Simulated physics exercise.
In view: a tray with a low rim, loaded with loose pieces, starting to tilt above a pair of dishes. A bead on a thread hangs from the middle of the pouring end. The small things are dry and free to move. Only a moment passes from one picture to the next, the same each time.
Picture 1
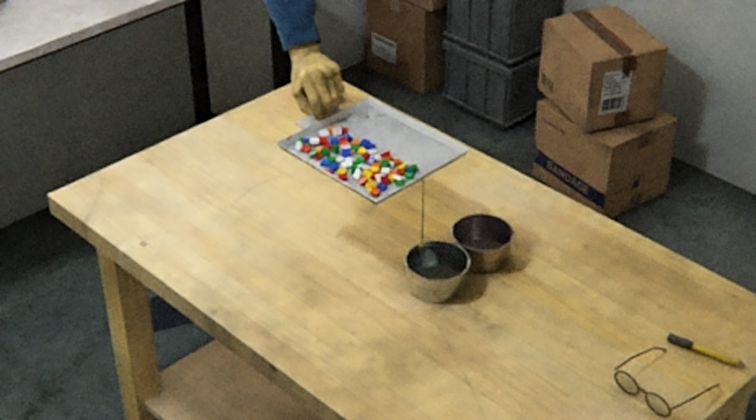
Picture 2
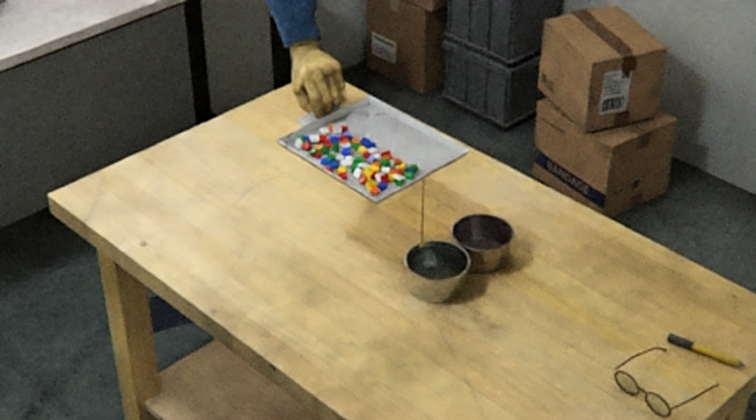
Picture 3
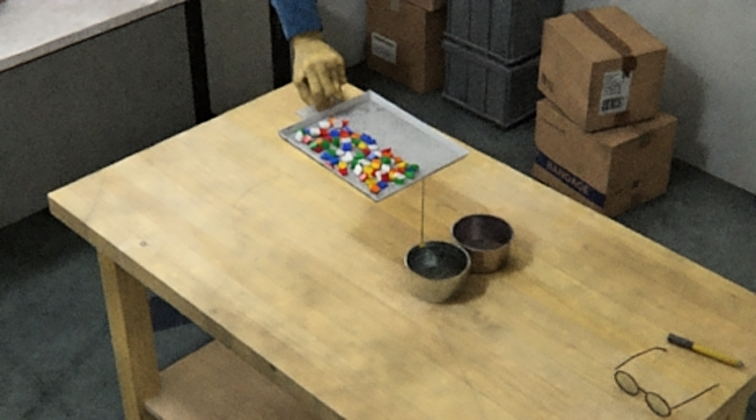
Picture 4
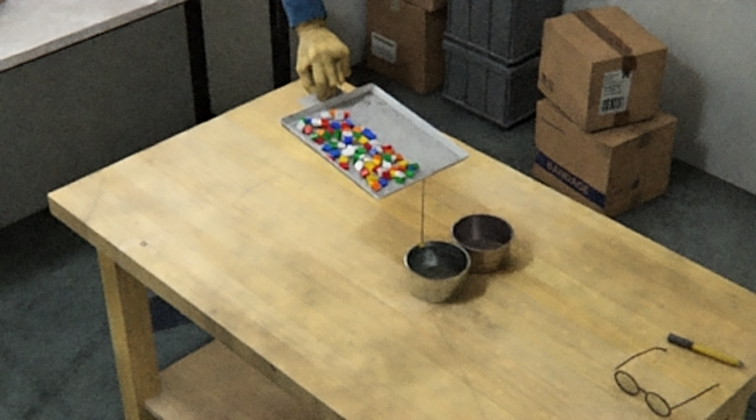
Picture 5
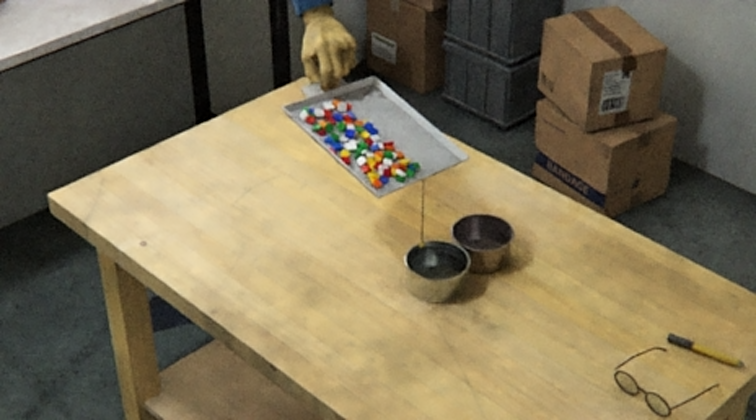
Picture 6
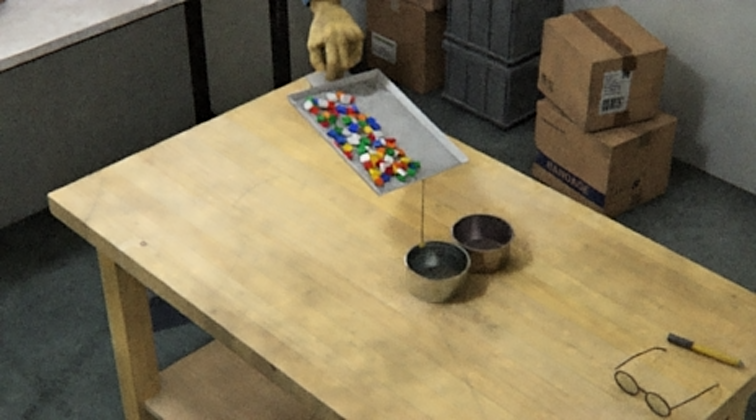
The footage shows a gloved hand gradually raising the far end of a metal tray of colourful mosaic tiles above two small dishes on a wooden table, while the tiles stay bunched together and a thread hangs from the tray's near edge.
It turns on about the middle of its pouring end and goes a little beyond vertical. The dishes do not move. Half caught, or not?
Caught overall: Over half.
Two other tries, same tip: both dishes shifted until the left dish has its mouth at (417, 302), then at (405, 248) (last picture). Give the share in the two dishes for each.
About 10 and 30 per cent.
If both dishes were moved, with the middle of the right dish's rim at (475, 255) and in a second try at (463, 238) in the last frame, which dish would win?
First the right one, then the dish on the right.
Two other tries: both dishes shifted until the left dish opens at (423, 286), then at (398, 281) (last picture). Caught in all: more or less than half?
The first try: Not half. The second: Under half.
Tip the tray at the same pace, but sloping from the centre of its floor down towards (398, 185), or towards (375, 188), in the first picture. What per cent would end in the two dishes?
First some 10, then 0 per cent.
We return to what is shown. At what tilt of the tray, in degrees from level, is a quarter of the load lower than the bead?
Roughly 80°.
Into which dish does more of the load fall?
Fuller: The right-hand dish.
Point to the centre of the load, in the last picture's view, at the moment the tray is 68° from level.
Around (445, 173).
Soon after the last picture, tray tipped steeply; about two thirds on the tray; a stray few in the right dish; about a third in the air.
A little later, tray tipped past a quarter turn; a small part in the left dish; most in the right dish; a small part outside both; a stray few in the air.
Later still, tray tipped past a quarter turn; a small part in the left dish; most in the right dish; a small part outside both.
At rest, tray tipped past a quarter turn; a small part in the left dish; most in the right dish; a small part outside both.
